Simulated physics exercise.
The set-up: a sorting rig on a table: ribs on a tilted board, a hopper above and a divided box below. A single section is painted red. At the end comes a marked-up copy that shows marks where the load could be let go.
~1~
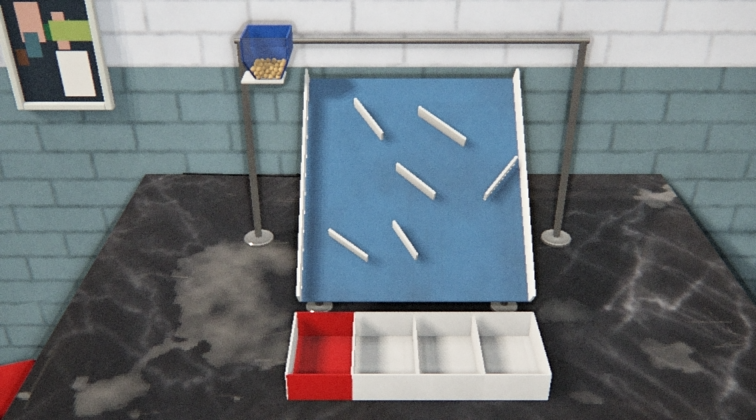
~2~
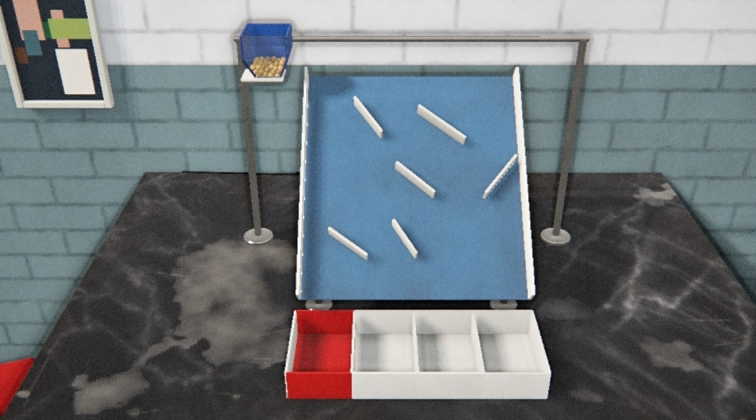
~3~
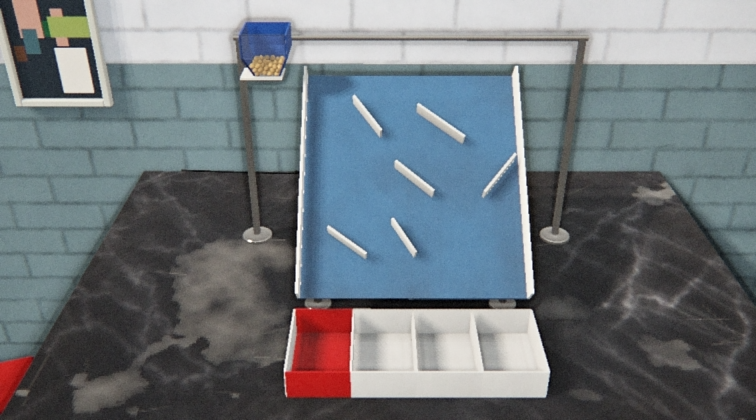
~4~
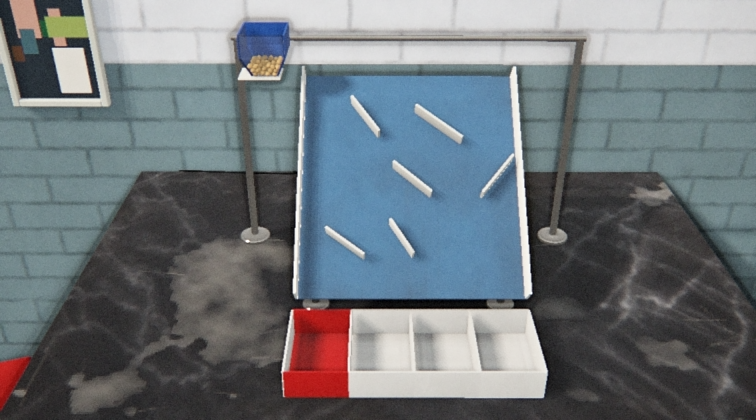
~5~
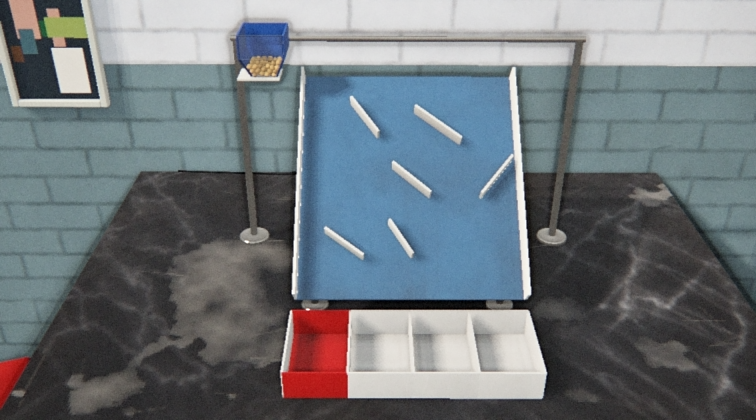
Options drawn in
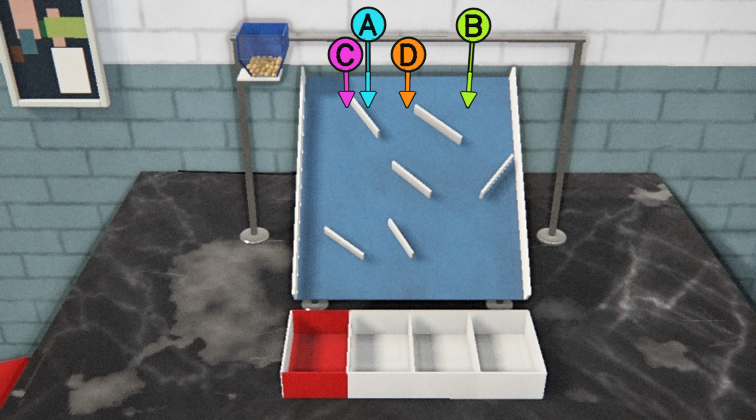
A tilted blue board with white ribs stood on a dark marbled table, a small hopper of chickpeas at its upper left and a divided box with a red left section below; nothing noticeably moved.
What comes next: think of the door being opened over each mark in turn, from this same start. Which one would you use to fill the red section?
C works best here.
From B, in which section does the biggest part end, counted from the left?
It is the third one.
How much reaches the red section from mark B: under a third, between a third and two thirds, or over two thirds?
Mark B gives under a third.
On the marked copy, mark A meets the board at (368, 101); mark B meets the board at (468, 101); mark C meets the board at (346, 101); mark D meets the board at (407, 101).
With A, none at all in the red section, all but a few in other sections.
With B, none at all in the red section, the whole lot in other sections.
With C, close to a third in the red section, close to two thirds in other sections.
With D, none at all in the red section, the whole lot in other sections.
